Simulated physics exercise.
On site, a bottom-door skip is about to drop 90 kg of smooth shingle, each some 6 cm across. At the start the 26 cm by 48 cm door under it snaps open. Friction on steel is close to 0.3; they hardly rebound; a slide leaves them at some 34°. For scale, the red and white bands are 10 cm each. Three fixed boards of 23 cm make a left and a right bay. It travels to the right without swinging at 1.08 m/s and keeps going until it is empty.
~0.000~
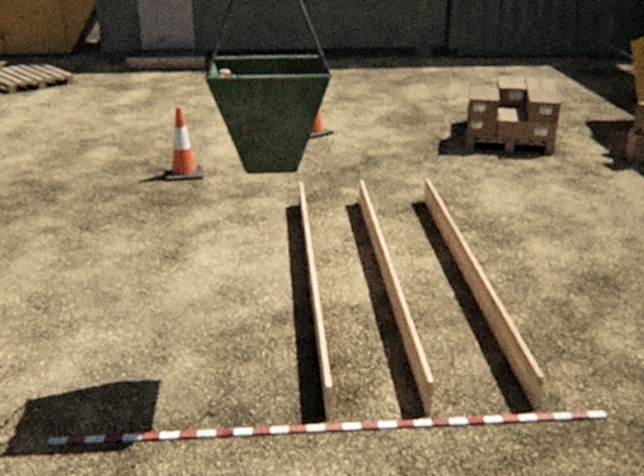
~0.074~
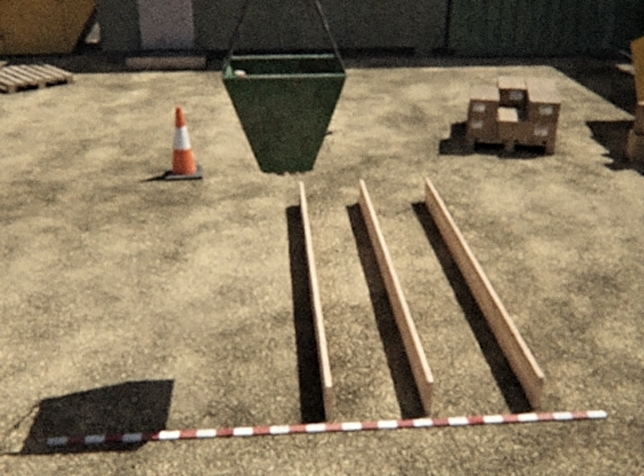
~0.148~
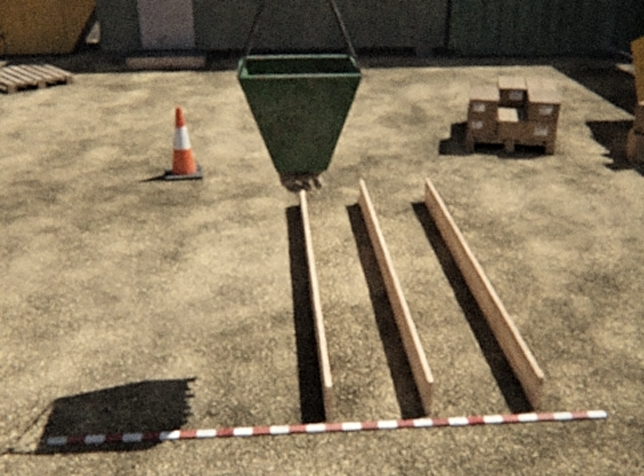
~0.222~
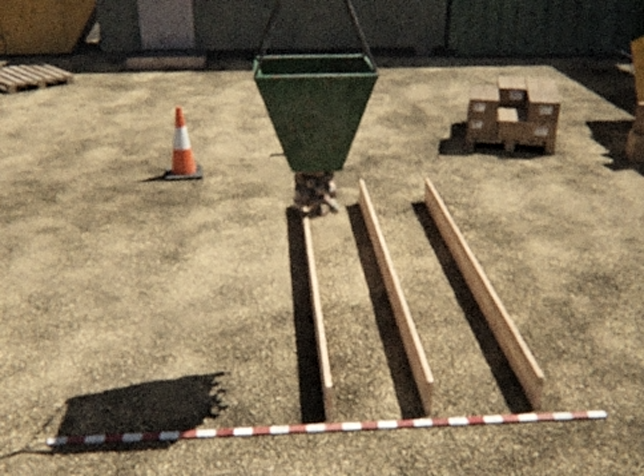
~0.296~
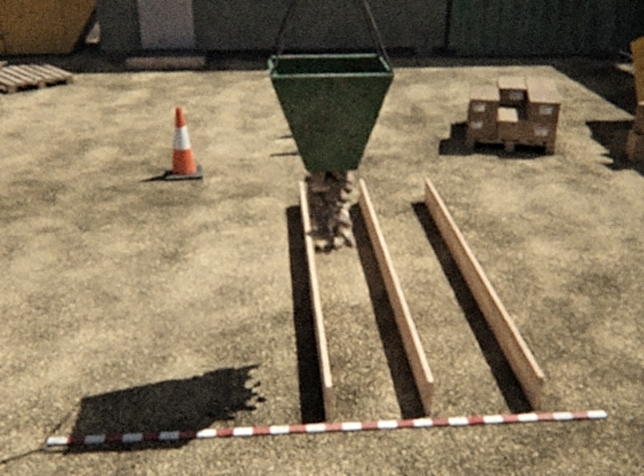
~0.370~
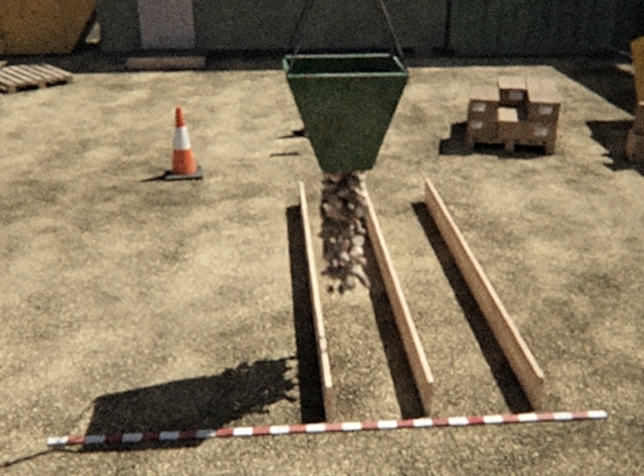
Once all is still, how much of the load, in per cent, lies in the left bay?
Roughly 73 per cent ends in the left bay.
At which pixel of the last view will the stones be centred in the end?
Their middle is at about (386, 353).
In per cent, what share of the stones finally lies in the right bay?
Near 25 in a hundred.
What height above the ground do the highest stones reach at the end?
About 16 cm.
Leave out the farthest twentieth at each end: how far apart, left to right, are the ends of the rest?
About 100 cm.
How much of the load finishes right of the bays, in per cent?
Some 0 per cent of the load.
After 0.7 s, 0 % in the bottom-door skip, 95 % falling or lying in the left bay, 5 % falling or lying in the right bay; the stones farthest right are at (423, 306).
After 1.1 s, 0 % in the bottom-door skip, 73 % falling or lying in the left bay, 27 % falling or lying in the right bay; the stones farthest right are at (500, 347).
After 1.7 s, 0 % in the bottom-door skip, 73 % falling or lying in the left bay, 27 % falling or lying in the right bay; the stones farthest right are at (491, 331).
After 2.6 s, 0 % in the bottom-door skip, 73 % falling or lying in the left bay, 27 % falling or lying in the right bay; the stones farthest right are at (491, 331).
After 4.5 s, 0 % in the bottom-door skip, 73 % in the left bay, 27 % in the right bay; the stones farthest right are at (491, 331).
